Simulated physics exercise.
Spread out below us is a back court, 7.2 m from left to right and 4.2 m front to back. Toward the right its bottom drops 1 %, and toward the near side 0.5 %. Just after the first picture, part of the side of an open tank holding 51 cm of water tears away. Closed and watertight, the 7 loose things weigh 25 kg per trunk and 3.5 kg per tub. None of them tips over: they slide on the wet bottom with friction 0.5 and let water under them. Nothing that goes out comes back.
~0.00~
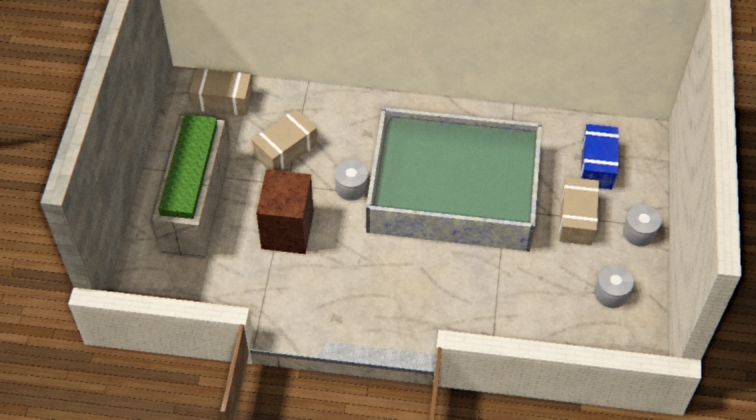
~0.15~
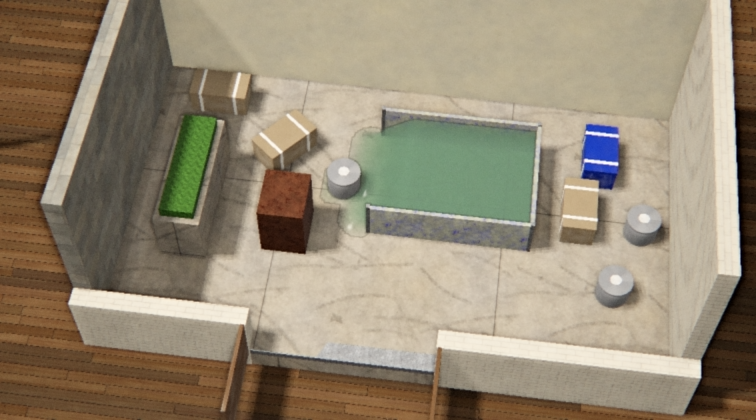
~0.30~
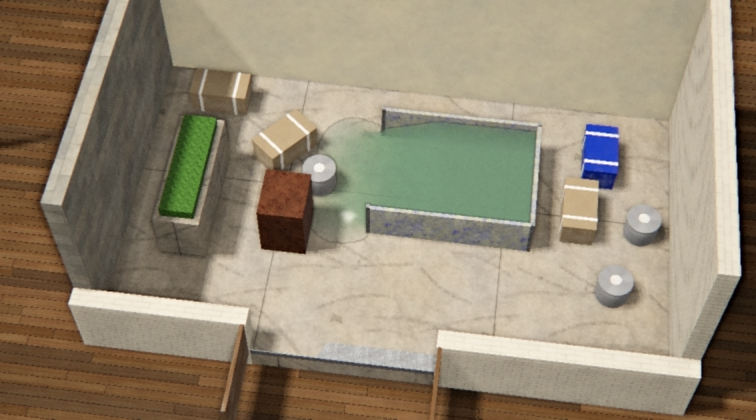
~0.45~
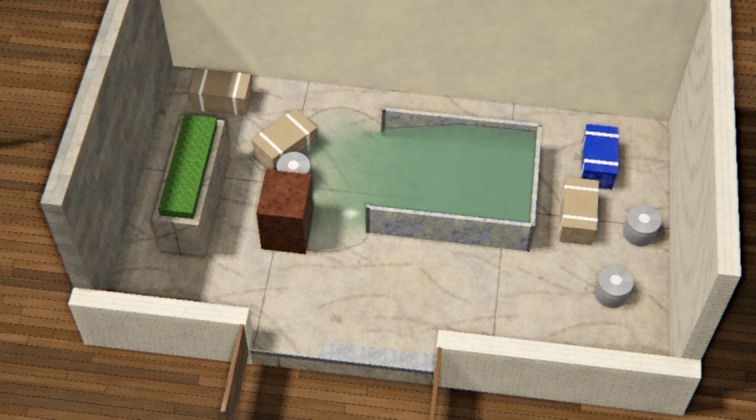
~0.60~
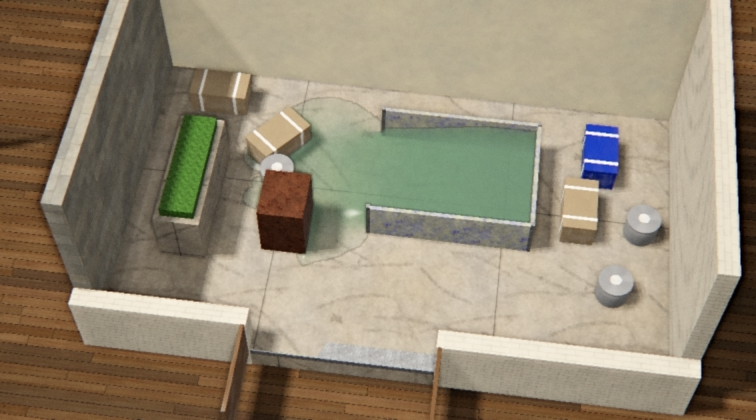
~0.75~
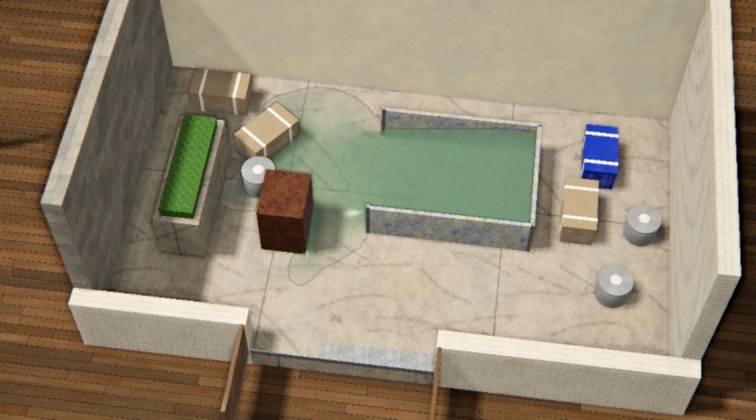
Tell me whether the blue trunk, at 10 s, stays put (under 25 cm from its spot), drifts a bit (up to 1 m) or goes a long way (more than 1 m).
It scarcely budges.
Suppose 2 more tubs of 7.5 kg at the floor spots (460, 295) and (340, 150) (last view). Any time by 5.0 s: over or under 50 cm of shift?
In turn: Less, more.
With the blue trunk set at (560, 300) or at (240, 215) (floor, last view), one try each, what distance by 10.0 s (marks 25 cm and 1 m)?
In that order: It hardly budges; it goes a long way.
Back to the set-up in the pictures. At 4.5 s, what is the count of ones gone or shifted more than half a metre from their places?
Count: 2.
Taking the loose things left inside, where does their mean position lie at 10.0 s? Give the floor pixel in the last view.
Somewhere near (494, 200).
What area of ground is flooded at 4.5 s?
At that time the wet patch spans about 19 m2.
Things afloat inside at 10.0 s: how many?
Count at that moment: 2.
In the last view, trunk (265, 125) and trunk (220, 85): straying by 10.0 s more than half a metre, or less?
First one went too far, second one went too far.
After 2.0 s the blue trunk is near (602, 148), 0.0 m from its start, aground; 0 of 7 are out; 3 afloat.
After 4.5 s the blue trunk is near (602, 148), 0.0 m from its start, aground; 1 of 7 are out; 2 afloat.
After 7.0 s the blue trunk is near (602, 148), 0.0 m from its start, aground; 1 of 7 are out; 0 afloat.
After 10.0 s the blue trunk is near (602, 148), 0.0 m from its start, aground; 1 of 7 are out; 2 afloat.
